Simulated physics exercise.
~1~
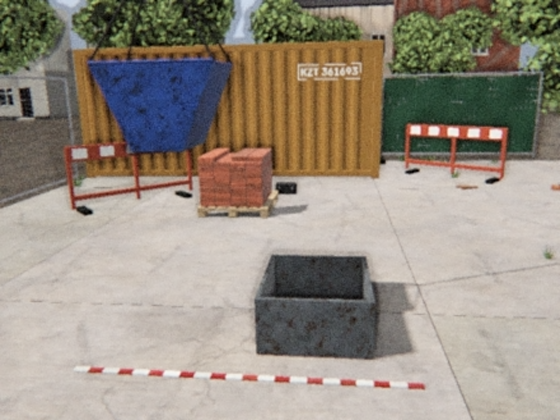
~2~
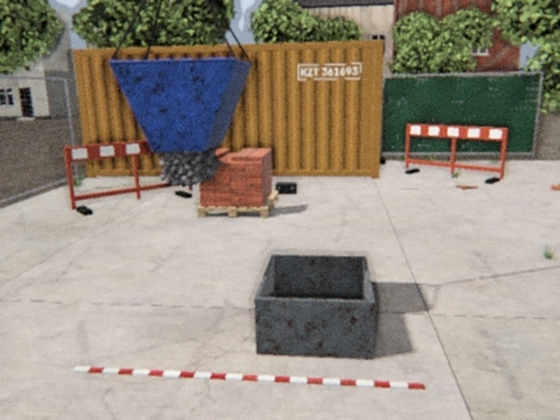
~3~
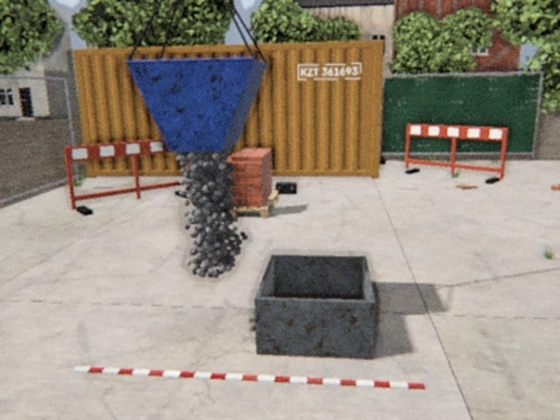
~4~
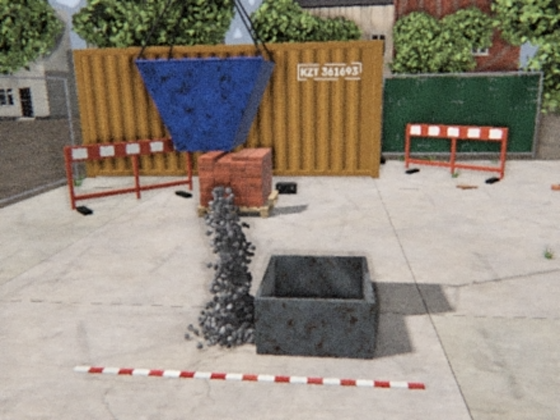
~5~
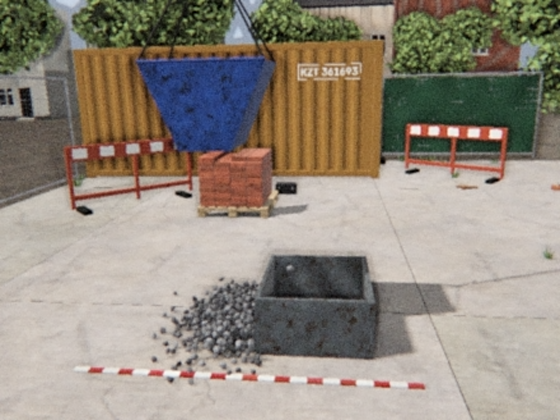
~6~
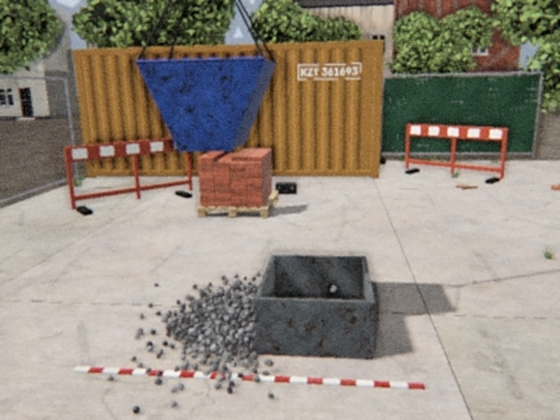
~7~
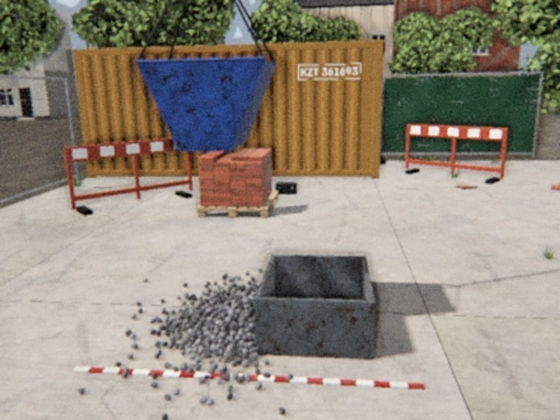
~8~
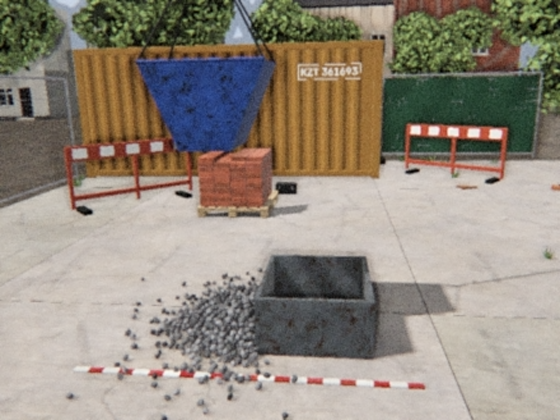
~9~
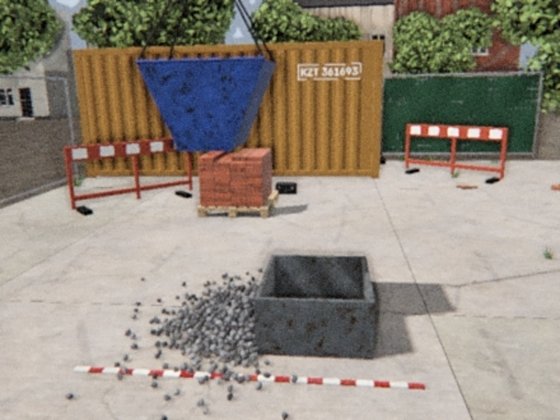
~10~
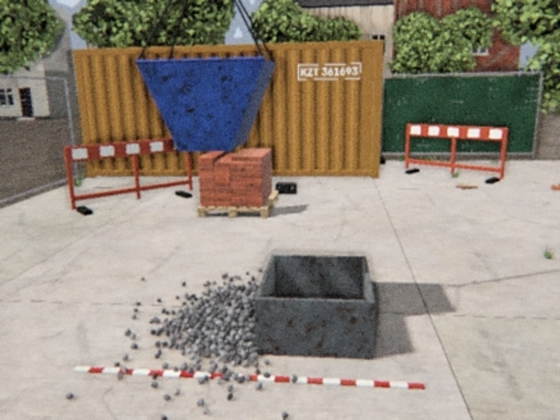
The video shows a blue skip moving right above a concrete yard and releasing grey stones from its bottom, which pour down just left of a dark open bin. The skip stops, and the stones settle in a scattered heap against the bin's left side, some lying past a striped pole.
